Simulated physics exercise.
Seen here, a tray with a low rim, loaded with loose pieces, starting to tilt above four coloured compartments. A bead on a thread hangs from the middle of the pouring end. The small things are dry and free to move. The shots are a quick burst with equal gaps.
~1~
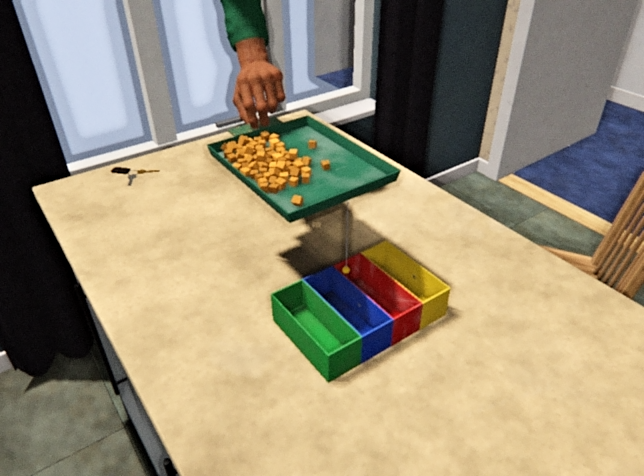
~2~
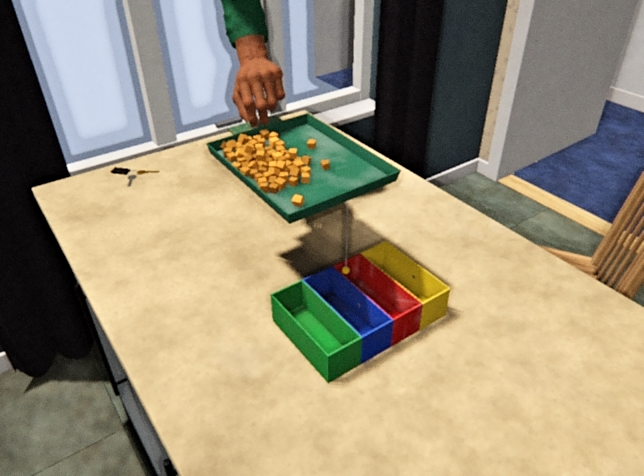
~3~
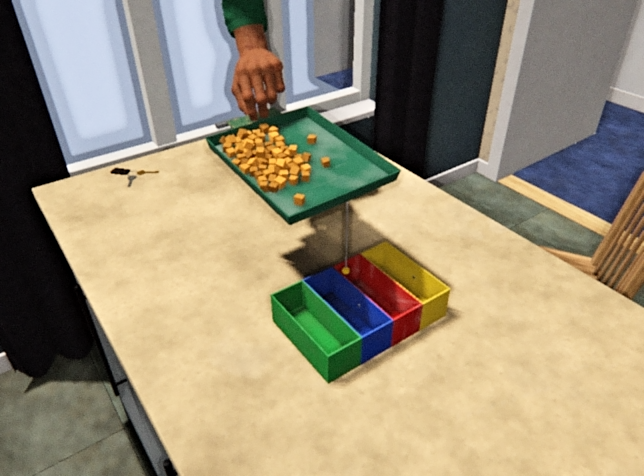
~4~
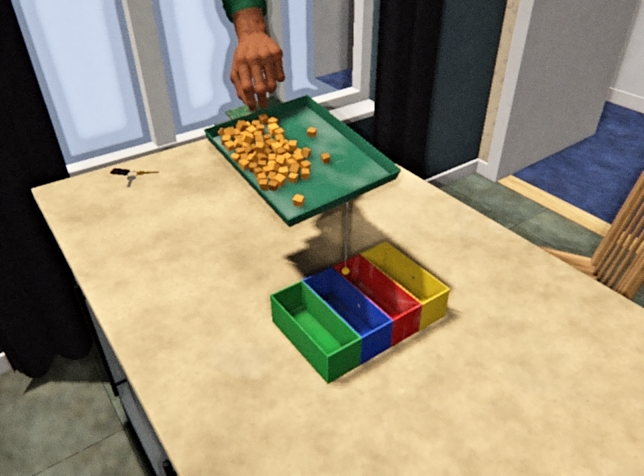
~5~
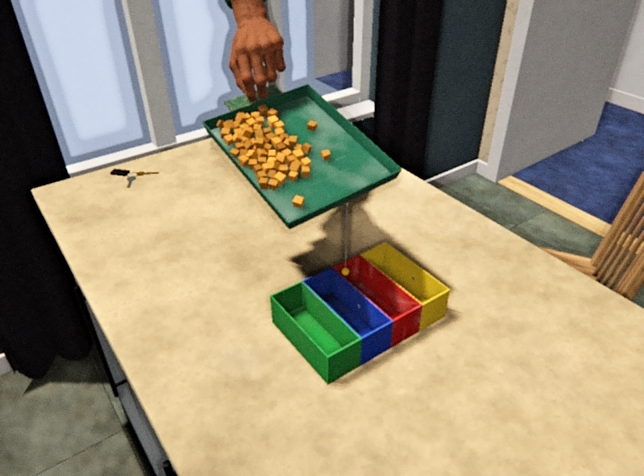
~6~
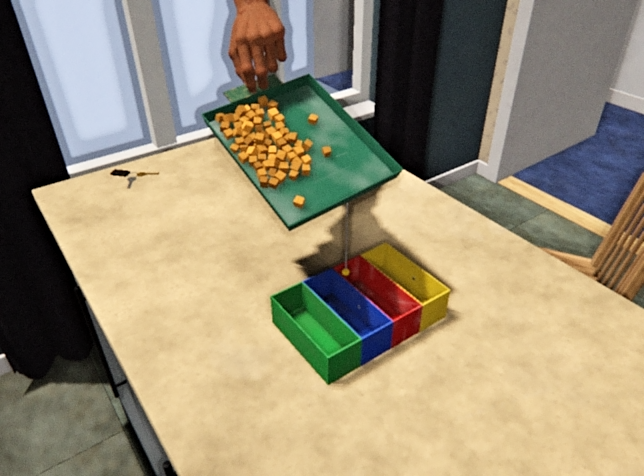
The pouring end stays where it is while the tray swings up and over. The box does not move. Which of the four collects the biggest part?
The green one ends fullest.
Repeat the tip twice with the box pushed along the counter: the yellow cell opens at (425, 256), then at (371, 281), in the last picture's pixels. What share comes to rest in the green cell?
Near 20 % and 30 %.
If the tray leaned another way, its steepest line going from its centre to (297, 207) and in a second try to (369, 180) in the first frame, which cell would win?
In turn: That green cell; that yellow cell.
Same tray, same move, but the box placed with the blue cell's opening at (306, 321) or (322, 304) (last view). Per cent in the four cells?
About 100 and 90 per cent.
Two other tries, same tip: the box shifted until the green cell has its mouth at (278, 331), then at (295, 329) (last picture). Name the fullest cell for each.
First blue, then that green cell.
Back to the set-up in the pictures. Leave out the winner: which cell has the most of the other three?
It is the blue cell.
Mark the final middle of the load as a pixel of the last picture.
Near (321, 348).
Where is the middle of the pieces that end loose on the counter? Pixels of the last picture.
At about (297, 405).
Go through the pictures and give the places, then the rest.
The first picture shows corners of the pouring end at (289, 211) and (397, 170), level; middle of the load at (269, 163), croutons; bead on its thread at (346, 270); green cell at (345, 357); blue cell at (377, 339); red cell at (407, 322); yellow cell at (435, 306).
The second picture shows corners of the pouring end at (289, 212) and (397, 170), level; middle of the load at (268, 163).
The third picture shows corners of the pouring end at (289, 214) and (398, 170), tipped barely, lowest at the left corner; middle of the load at (268, 159).
The fourth picture shows corners of the pouring end at (289, 217) and (398, 169), tipped a little, lowest at the left corner; middle of the load at (268, 154).
The fifth picture shows corners of the pouring end at (290, 220) and (398, 169), tipped a little, lowest at the left corner; middle of the load at (267, 149).
The sixth picture shows corners of the pouring end at (290, 223) and (399, 169), tipped clearly, lowest at the left corner; middle of the load at (268, 145); green cell at (344, 359); blue cell at (377, 341); red cell at (407, 324); yellow cell at (434, 308).
Soon, tray tipped steeply; nearly all on the tray; a stray few in the green cell.
A while on, tray tipped right over; most on the tray; a small part in the blue cell; a stray few in the red cell; a small part falling or outside the box.
Towards the end, tray tipped past a quarter turn; about half in the green cell; about a quarter in the blue cell; a stray few in the red cell; about a third falling or outside the box.
Finally, tray tipped past a quarter turn; about half in the green cell; about a quarter in the blue cell; a stray few in the red cell; none in the yellow cell; about a third outside the box.
